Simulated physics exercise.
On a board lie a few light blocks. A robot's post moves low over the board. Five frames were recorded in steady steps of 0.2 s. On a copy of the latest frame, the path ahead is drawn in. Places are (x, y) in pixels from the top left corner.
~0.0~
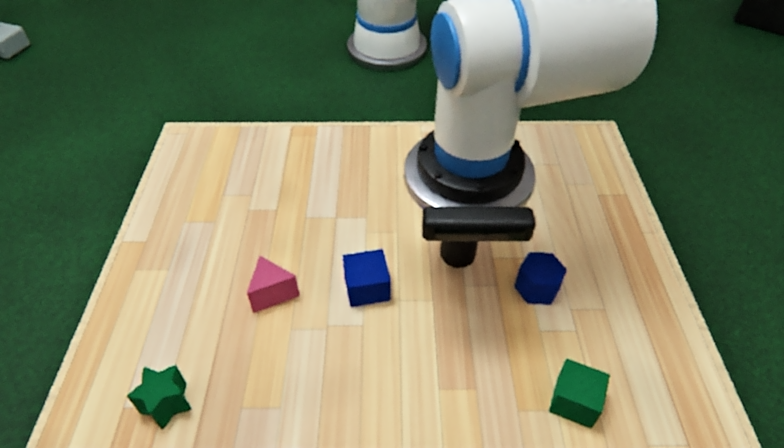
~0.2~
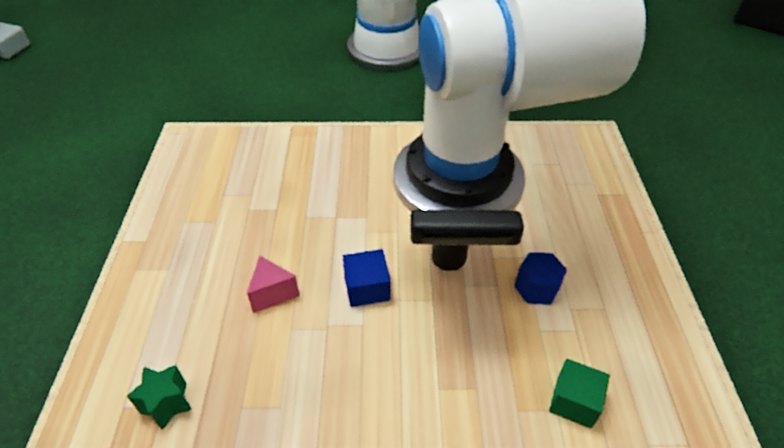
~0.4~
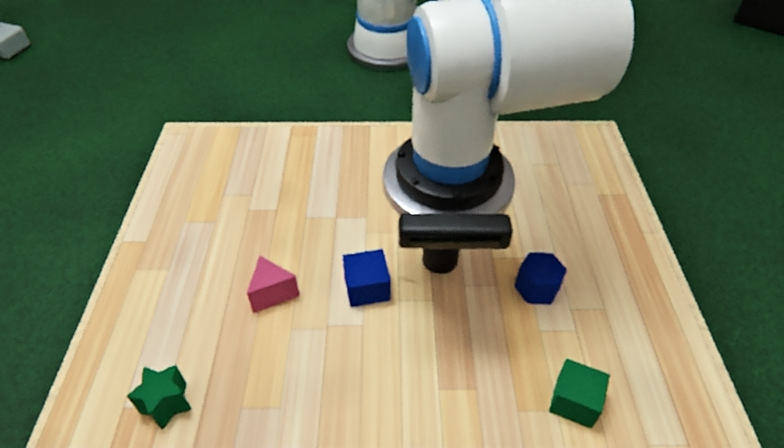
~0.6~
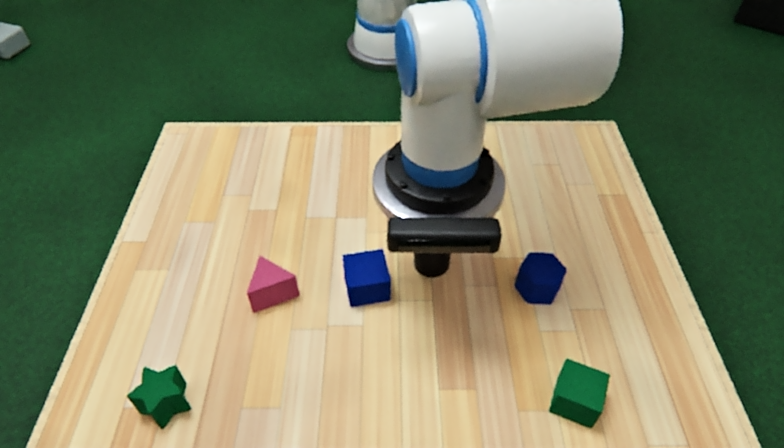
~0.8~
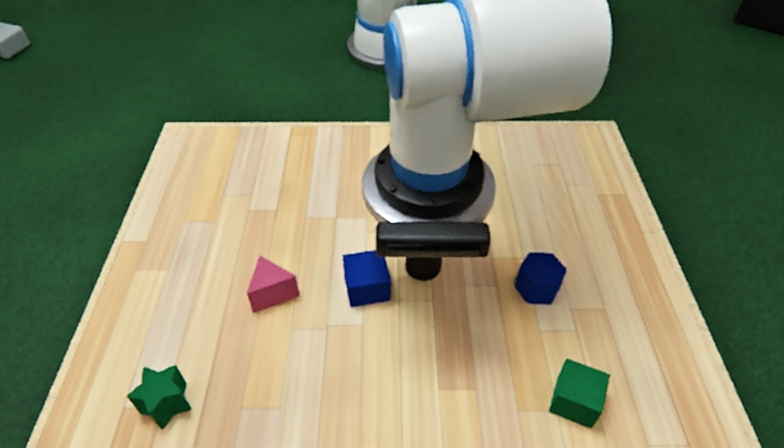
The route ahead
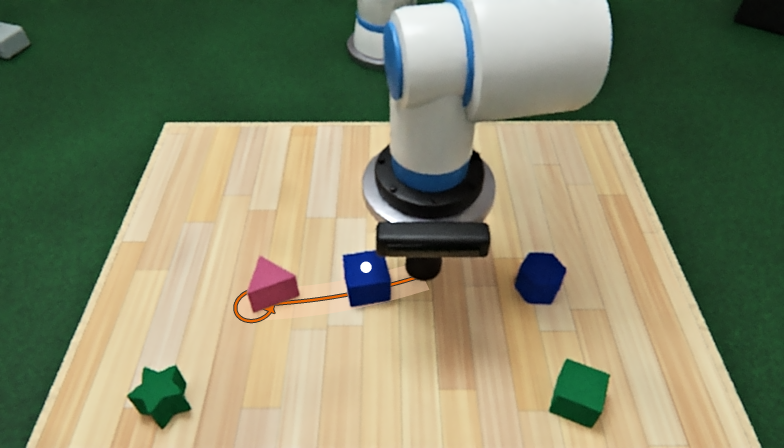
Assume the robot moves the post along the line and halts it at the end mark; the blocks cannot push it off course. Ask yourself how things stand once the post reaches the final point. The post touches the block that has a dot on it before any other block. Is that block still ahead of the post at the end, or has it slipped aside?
That block remains ahead.
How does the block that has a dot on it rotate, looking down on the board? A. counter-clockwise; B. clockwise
A - counter-clockwise.
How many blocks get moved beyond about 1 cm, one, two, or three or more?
I'd say two blocks get shifted by more than about 1 cm.
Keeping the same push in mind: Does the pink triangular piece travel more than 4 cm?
Yes, it checks out.
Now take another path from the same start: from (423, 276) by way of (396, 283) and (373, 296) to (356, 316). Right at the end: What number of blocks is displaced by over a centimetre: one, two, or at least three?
The push moves one block more than 1 cm.
The line goes from (423, 276) over (341, 296) to (254, 305); the dot is on the blue square piece.
The first path, step by step. One third of the way, post (369, 281); blue square piece (327, 275).
Two thirds of the way, post (311, 291); pink triangular piece (229, 274), turned 55° clockwise; blue square piece (267, 289).
At the end, post (252, 296); pink triangular piece (205, 274), turned 115° clockwise; blue square piece (208, 304), turned 20° anticlockwise.
